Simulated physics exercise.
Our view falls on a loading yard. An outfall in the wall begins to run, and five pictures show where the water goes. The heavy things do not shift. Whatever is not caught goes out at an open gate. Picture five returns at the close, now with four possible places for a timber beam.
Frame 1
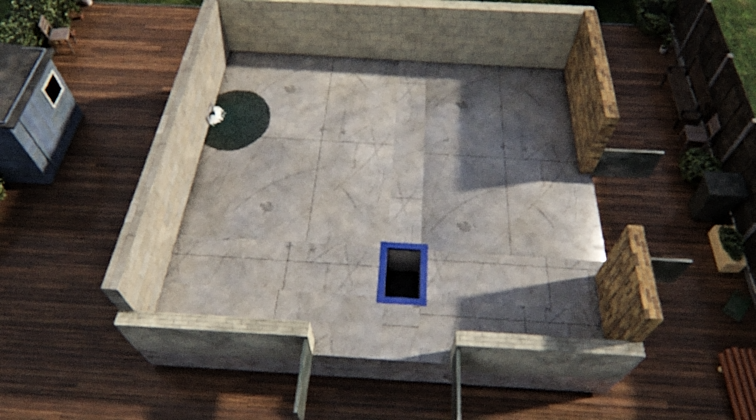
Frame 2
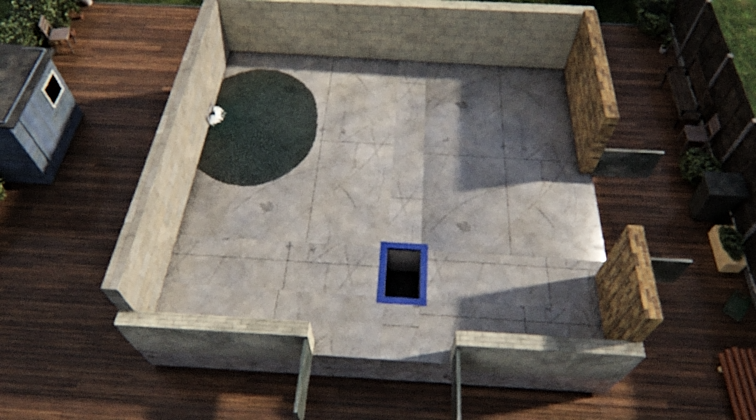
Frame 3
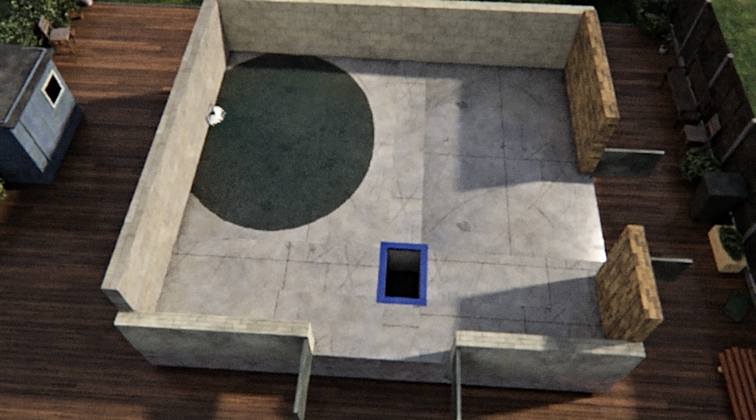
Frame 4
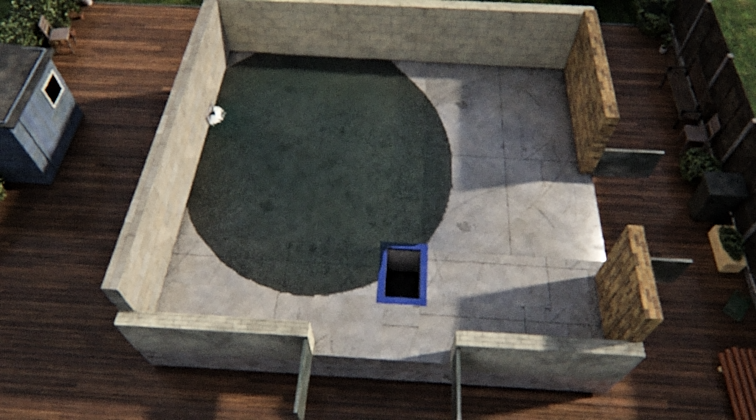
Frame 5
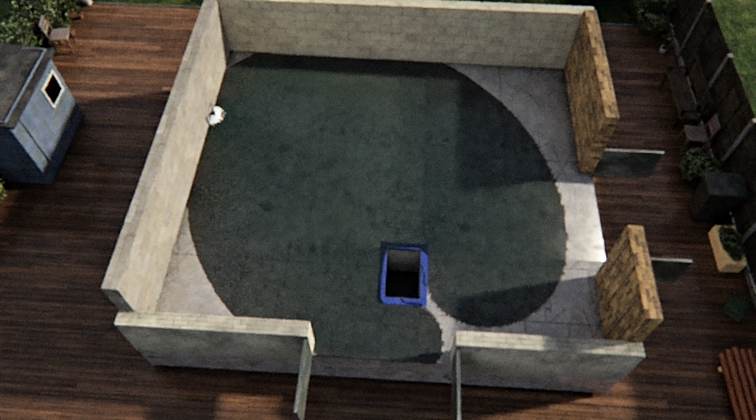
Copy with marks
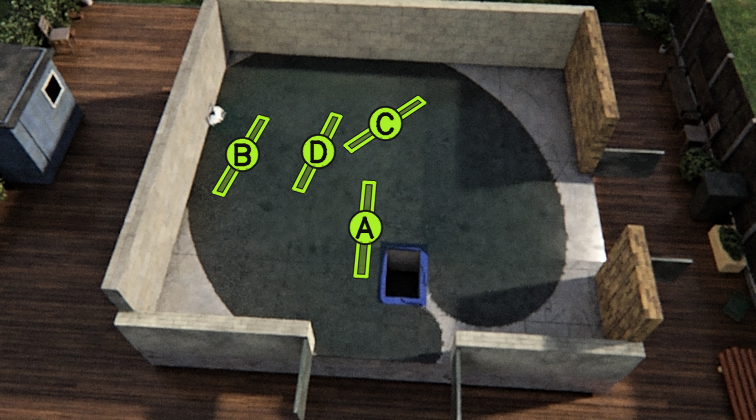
A walled loading yard with a pale concrete floor, ringed by dark wooden decking, is seen from high above. A small white outfall sits by the left wall, a blue-framed drain lies right of centre towards the front, and gates stand open at the front and right. Dark water spreads rightward and forward from the outfall, reaches and surrounds the drain, and covers most of the floor, while the camera stays still.
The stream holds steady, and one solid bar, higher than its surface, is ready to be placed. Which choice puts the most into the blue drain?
Best: C.
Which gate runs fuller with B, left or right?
More leaves on the right.
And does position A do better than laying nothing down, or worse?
Position A is worse.
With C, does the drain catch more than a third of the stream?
No.
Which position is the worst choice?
A it is.
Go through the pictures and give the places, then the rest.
The first frame shows outfall at (210, 114); blue drain at (403, 273); open gate at (587, 222); open gate at (382, 345); front seen at (262, 101), 3 % of the ground wet; blue drain still dry.
The second frame shows front seen at (312, 133), 11 % of the ground wet; blue drain still dry.
The third frame shows front seen at (366, 165), 25 % of the ground wet; blue drain still dry.
The fourth frame shows front seen at (440, 211), 47 % of the ground wet; blue drain still dry.
The fifth frame shows front seen at (562, 255), 75 % of the ground wet; blue drain taking water.
On the marked copy, A from (360, 276) to (369, 182); B from (218, 193) to (263, 117); C from (348, 148) to (421, 100); D from (298, 190) to (336, 115).
If A is chosen, about 4 % of the stream goes into the blue drain, about 95 % out by the gates.
If B is chosen, about 15 % of the stream goes into the blue drain, about 83 % out by the gates.
If C is chosen, about 26 % of the stream goes into the blue drain, about 72 % out by the gates.
If D is chosen, about 14 % of the stream goes into the blue drain, about 83 % out by the gates.
